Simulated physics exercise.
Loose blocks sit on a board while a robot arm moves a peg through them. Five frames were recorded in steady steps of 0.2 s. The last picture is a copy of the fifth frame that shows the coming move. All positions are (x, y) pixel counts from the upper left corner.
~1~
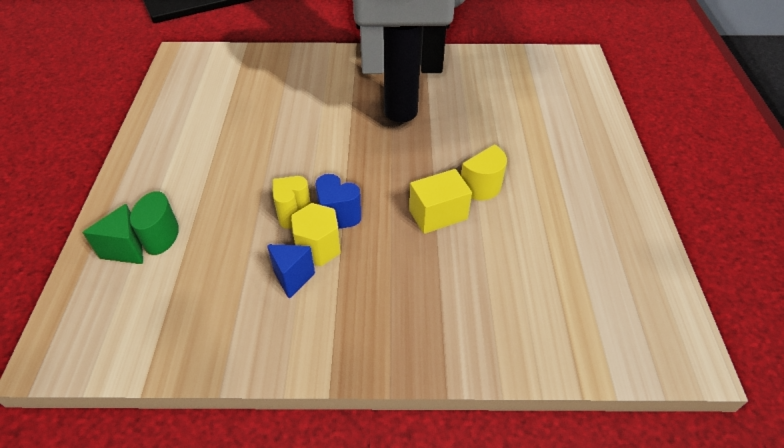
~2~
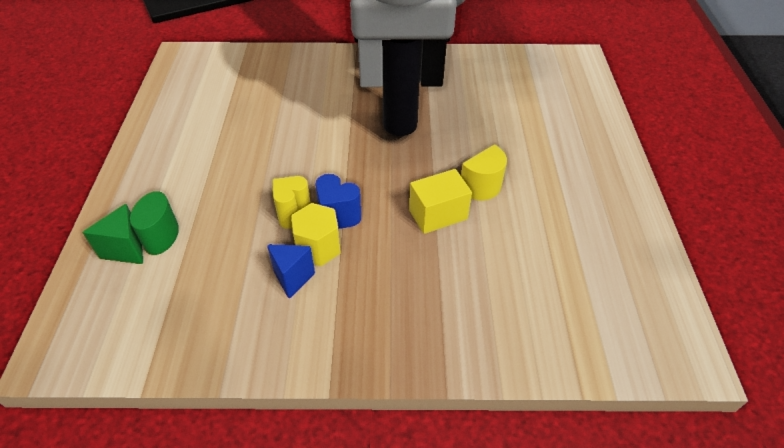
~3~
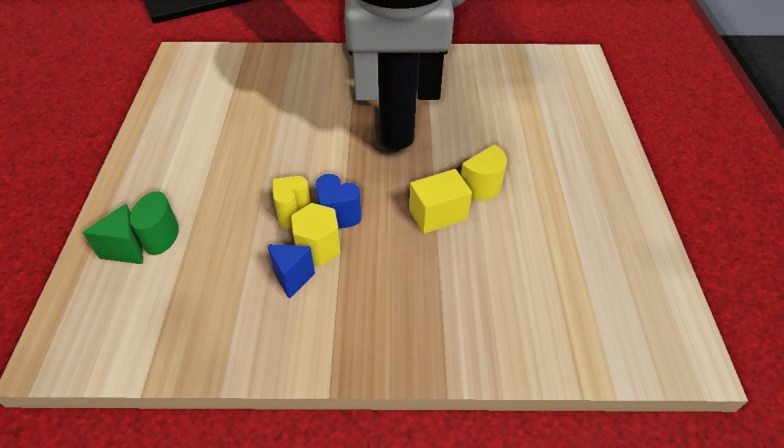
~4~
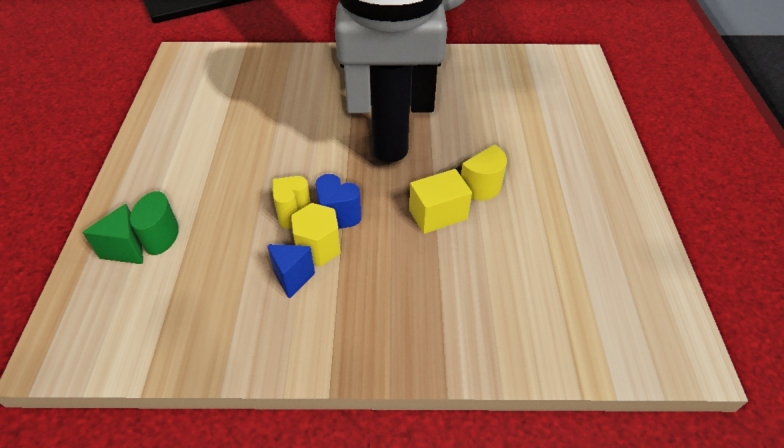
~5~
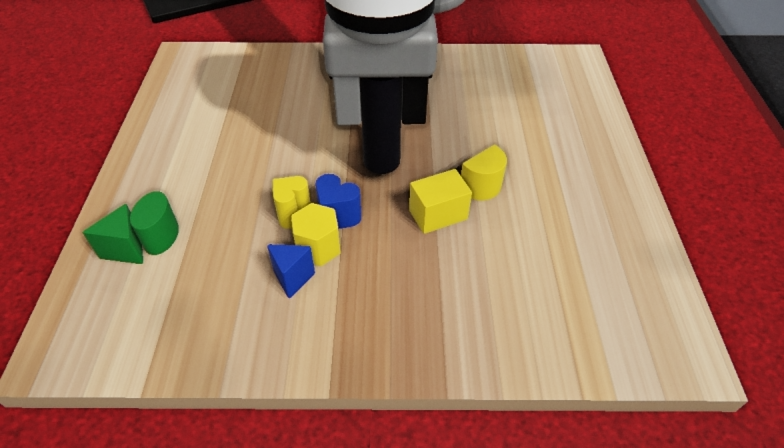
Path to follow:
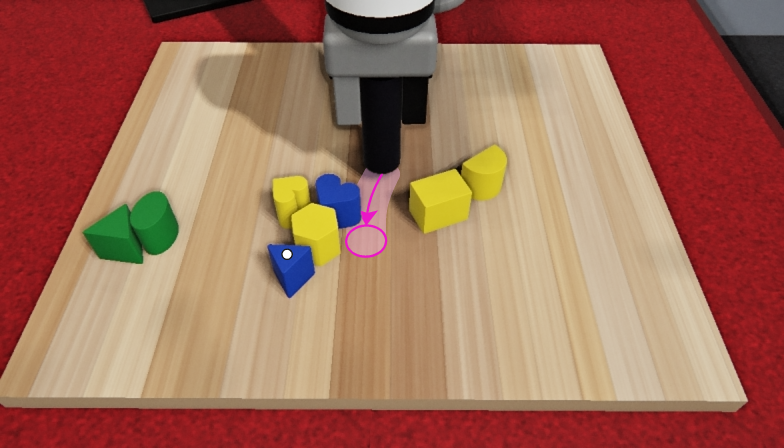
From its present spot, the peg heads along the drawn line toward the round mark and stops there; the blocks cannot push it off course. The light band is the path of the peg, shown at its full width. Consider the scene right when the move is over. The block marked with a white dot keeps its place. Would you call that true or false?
True.
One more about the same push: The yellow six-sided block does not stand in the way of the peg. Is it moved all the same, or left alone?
The yellow six-sided block moves.
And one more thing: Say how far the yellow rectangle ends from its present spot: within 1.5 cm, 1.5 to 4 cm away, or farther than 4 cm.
It moves less than 1.5 cm.
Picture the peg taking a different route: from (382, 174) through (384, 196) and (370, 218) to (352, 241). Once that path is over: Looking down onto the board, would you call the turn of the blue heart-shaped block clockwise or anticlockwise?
Viewed from above, clockwise.
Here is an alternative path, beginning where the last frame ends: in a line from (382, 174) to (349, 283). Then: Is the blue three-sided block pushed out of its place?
My answer is no.
Path on the board, from (382, 174) by way of (372, 194) and (367, 216) to (366, 241); the dot is on the blue three-sided block.
On the path given first. Halfway along, peg (368, 193); blue heart-shaped block (332, 191), turned 10° clockwise.
At the end, peg (366, 229); blue three-sided block in place; yellow six-sided block (302, 228), turned 15° anticlockwise; blue heart-shaped block (329, 199), turned 65° clockwise; yellow rectangle in place.
